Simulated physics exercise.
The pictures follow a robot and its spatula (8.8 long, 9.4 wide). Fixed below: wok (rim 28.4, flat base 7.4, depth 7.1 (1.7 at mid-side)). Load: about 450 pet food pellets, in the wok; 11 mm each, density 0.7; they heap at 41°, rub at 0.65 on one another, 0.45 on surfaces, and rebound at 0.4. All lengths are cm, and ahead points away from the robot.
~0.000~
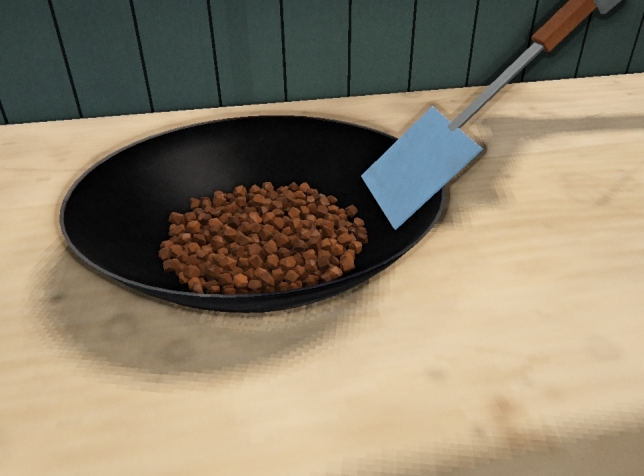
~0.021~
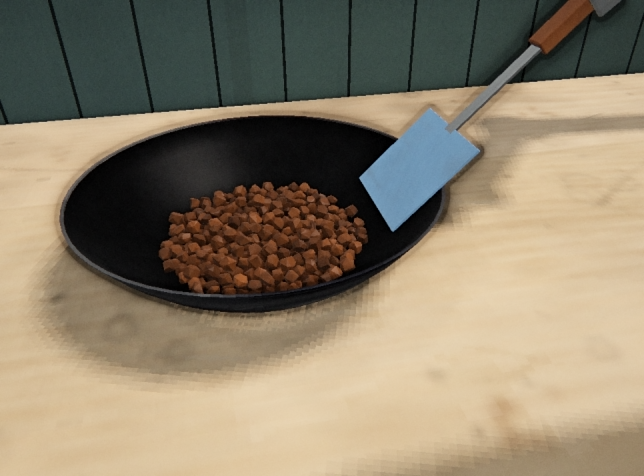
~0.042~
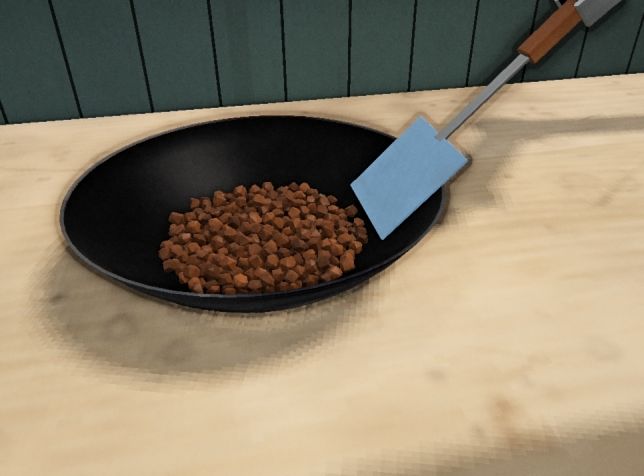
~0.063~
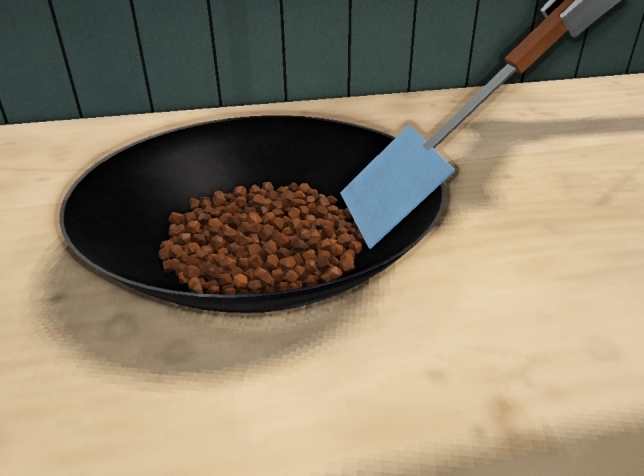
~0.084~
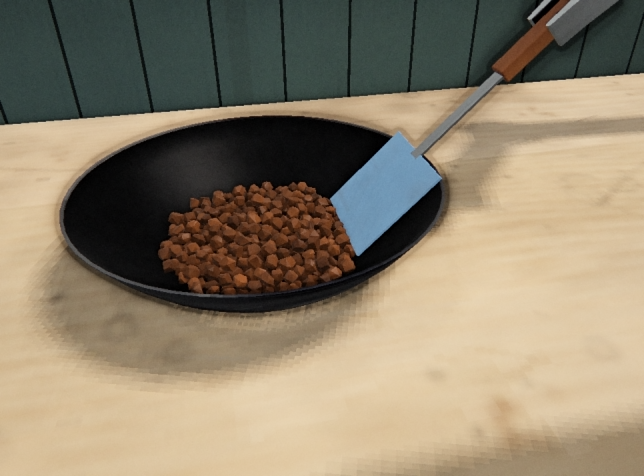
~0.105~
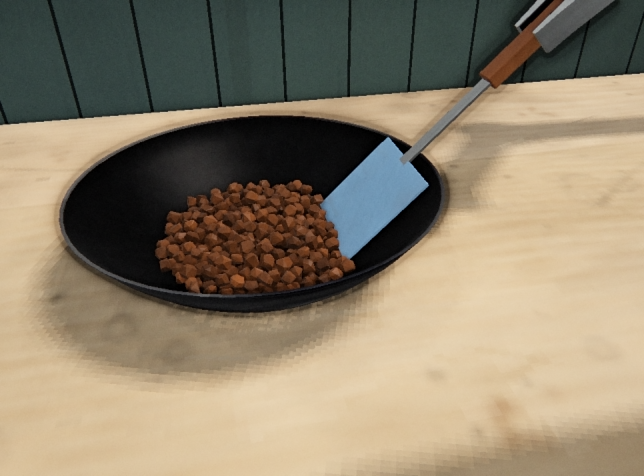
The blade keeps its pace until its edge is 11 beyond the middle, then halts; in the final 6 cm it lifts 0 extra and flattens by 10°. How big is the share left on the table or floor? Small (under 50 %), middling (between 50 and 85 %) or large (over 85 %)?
Share on the table or floor: Small (under 50 %).
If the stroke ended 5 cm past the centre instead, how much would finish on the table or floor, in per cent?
Then about 0 per cent.
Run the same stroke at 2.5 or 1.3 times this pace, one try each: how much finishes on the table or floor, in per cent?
About 65 and 45 per cent.
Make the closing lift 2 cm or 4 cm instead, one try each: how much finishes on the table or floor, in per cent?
Some 40 and 40 per cent.
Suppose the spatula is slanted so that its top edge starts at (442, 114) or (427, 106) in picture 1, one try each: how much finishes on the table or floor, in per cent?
Some 40 and 40 per cent.
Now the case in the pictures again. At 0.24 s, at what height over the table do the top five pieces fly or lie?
Some 6 cm.
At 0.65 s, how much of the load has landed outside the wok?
Roughly 35 per cent.
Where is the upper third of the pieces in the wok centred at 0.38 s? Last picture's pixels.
Around (110, 194).
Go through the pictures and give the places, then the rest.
Spatula top edge at (455, 126), sloping 44°; upper third of the load around (261, 225), from x 165 to 360, top at y 190; 449 in the wok, in the first frame.
Spatula top edge at (453, 128), sloping 44°; upper third of the load around (261, 225), from x 165 to 360, top at y 190, in the second frame.
Spatula top edge at (442, 136), sloping 44°; upper third of the load around (261, 225), from x 165 to 360, top at y 190, in the third frame.
Spatula top edge at (430, 145), sloping 44°; upper third of the load around (261, 225), from x 165 to 360, top at y 190, in the fourth frame.
Spatula top edge at (418, 153), sloping 44°; upper third of the load around (261, 225), from x 165 to 360, top at y 190, in the fifth frame.
Spatula top edge at (407, 159), sloping 44°; upper third of the load around (255, 226), from x 160 to 360, top at y 185; 449 in the wok, in the sixth frame.
By 0.24 s, sloping 44°, highest piece 6 above the table; 449 in the wok.
By 0.38 s, sloping 41°, highest piece 10 above the table; 441 in the wok, 8 on the blade or in flight.
By 0.65 s, sloping 34°, highest piece 9 above the table; 287 in the wok, 155 on the table or floor, 7 on the blade or in flight.
By 1.70 s, sloping 34°, highest piece 9 above the table; 285 in the wok, 164 on the table or floor.
Final count, 285 in the wok, 164 on the table or floor. That is 37 % on the table or floor.
